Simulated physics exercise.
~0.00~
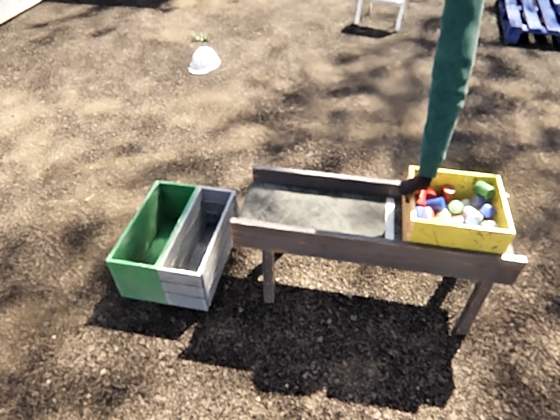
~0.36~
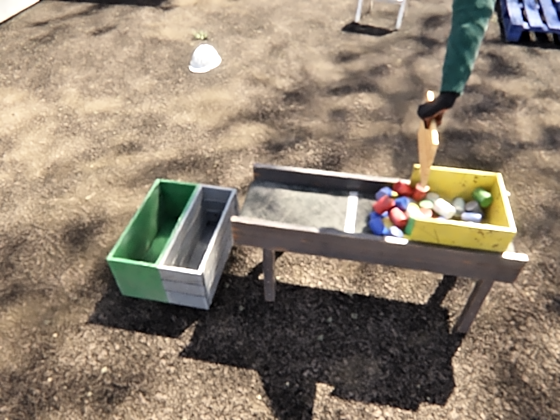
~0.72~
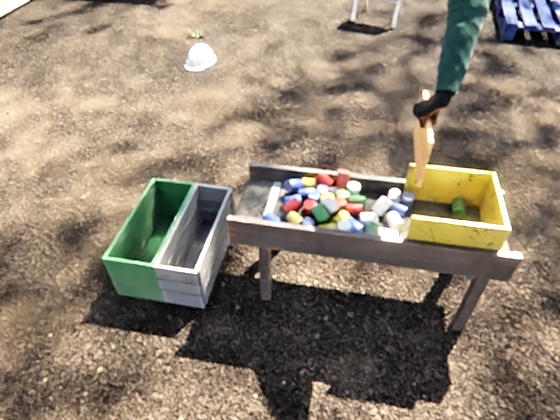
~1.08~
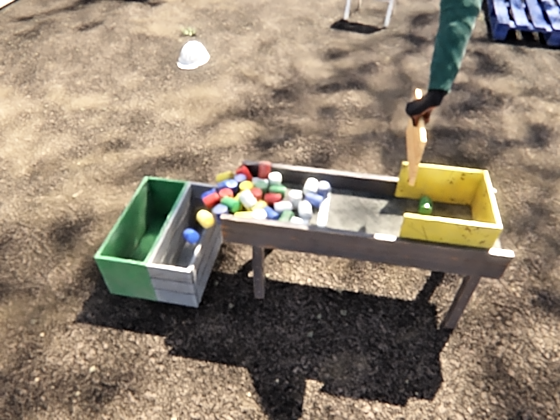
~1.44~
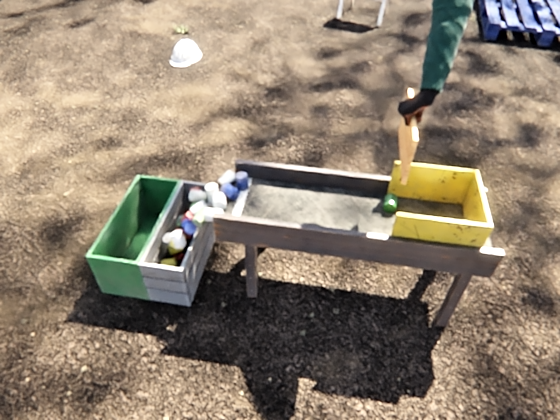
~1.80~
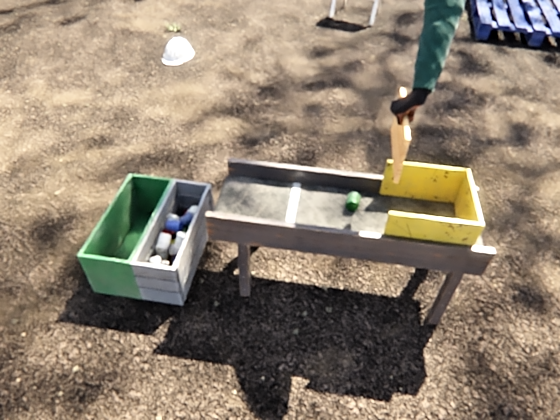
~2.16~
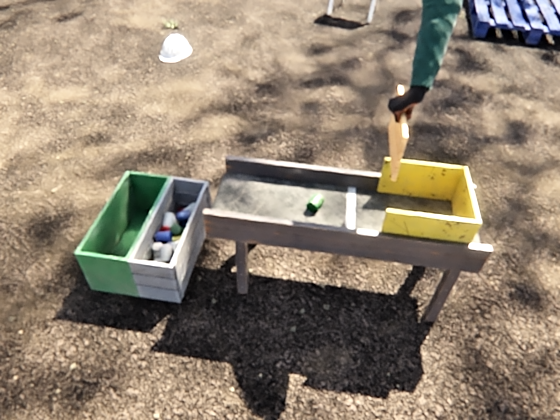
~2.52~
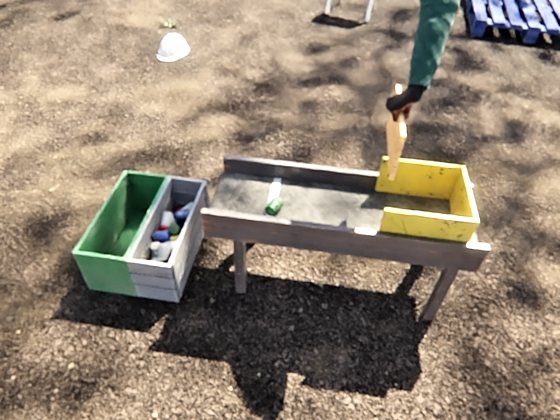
A pile of colourful little jars slid left out of a yellow pen once a gloved hand lifted the wooden gate, riding the belt and tumbling into the grey tub beside a green bin, while one green straggler trailed behind, still on the belt.
